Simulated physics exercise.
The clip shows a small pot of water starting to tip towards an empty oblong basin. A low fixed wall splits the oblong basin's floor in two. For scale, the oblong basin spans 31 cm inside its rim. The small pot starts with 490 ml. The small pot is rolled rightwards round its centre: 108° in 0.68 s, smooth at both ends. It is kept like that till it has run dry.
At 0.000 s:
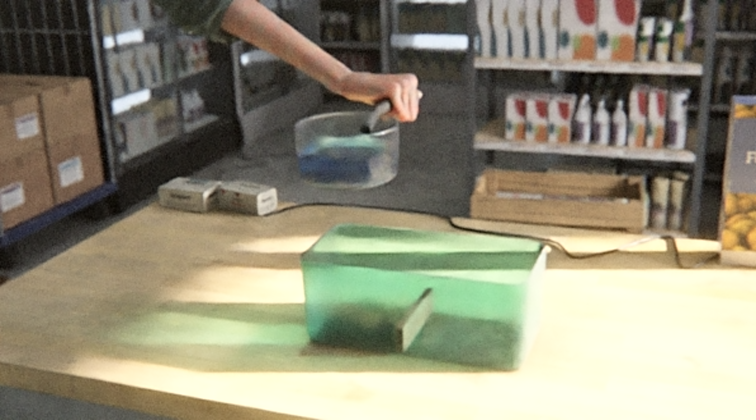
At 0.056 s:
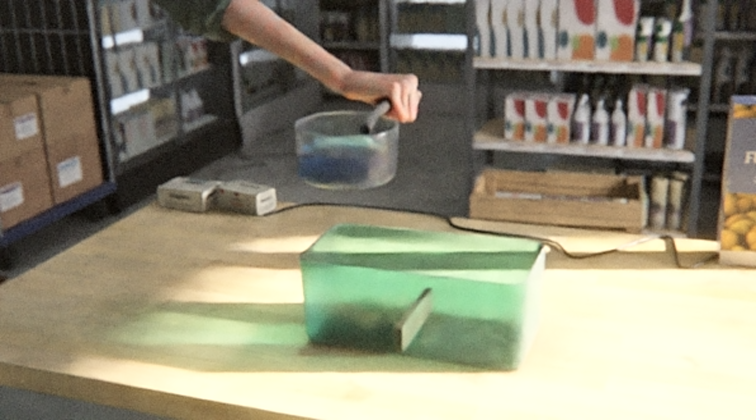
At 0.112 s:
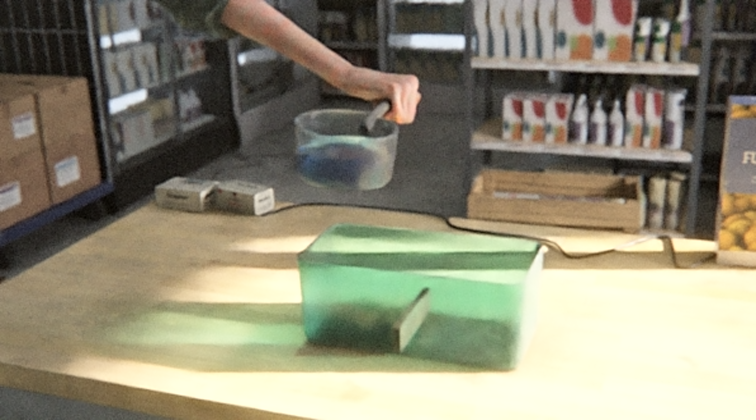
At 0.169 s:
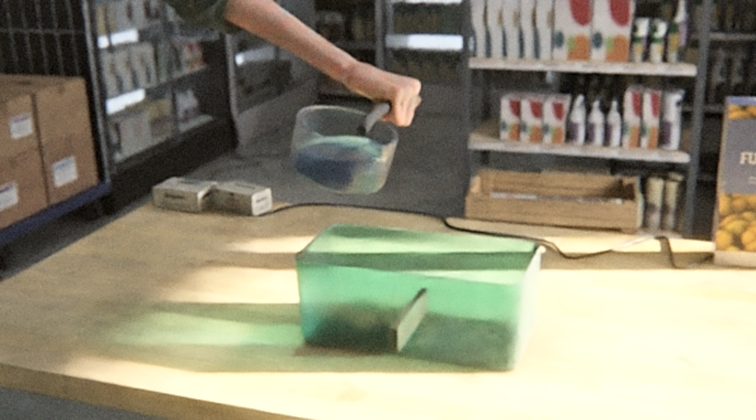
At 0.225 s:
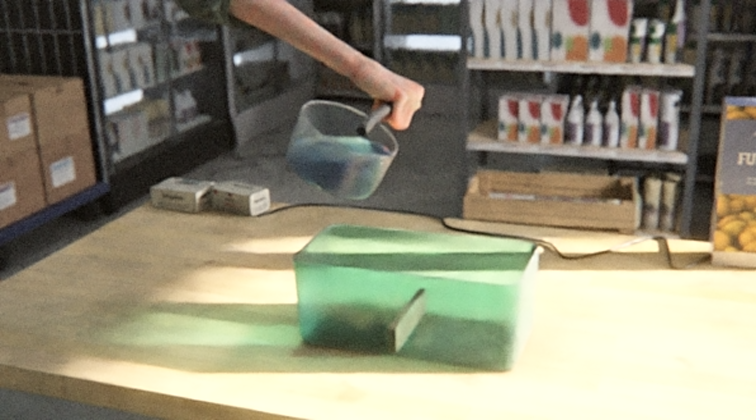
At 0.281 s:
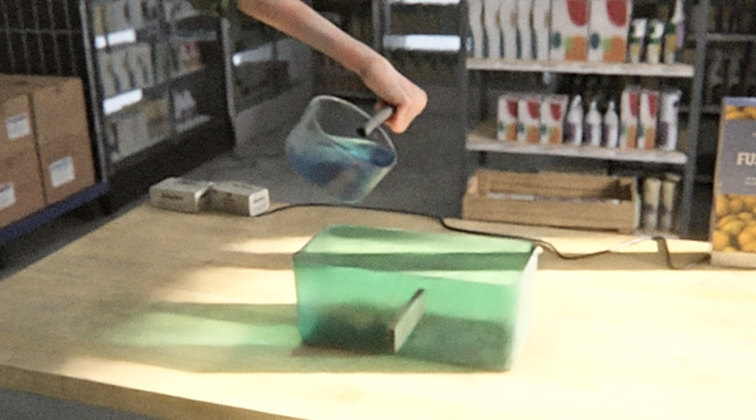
The clip shows a hand holding a small clear pot of bluish water above a green, translucent oblong basin on a wooden table, then tilting the pot rightwards, slowly at first and further as the water shifts inside.
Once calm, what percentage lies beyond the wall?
Roughly 65 per cent is past the wall.
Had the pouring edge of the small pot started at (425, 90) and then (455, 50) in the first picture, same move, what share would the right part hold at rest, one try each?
In turn about 85 and 75 per cent.
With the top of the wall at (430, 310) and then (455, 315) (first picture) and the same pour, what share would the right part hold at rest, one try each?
In turn about 40 and 10 per cent.
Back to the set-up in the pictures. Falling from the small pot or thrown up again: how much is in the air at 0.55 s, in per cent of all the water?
Some 40 per cent.
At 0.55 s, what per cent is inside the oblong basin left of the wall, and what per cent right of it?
Left about 1, right about 34.
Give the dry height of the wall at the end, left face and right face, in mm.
Left about 28 mm, right about 22 mm.
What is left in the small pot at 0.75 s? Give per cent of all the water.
Near 5 in a hundred.
By 0.55 s the tilt is 99° and 27 per cent is still to pour, 1 is left of the wall and 33 right of it.
By 0.75 s the tilt is 108° and 5 per cent is still to pour, 23 is left of the wall and 64 right of it.
By 0.95 s the tilt is 108° and 0 per cent is still to pour, 34 is left of the wall and 65 right of it.
By 1.18 s the tilt is 108° and 0 per cent is still to pour, 34 is left of the wall and 65 right of it.
At rest 34 per cent lies left of the wall, 65 right of it and 1 outside.
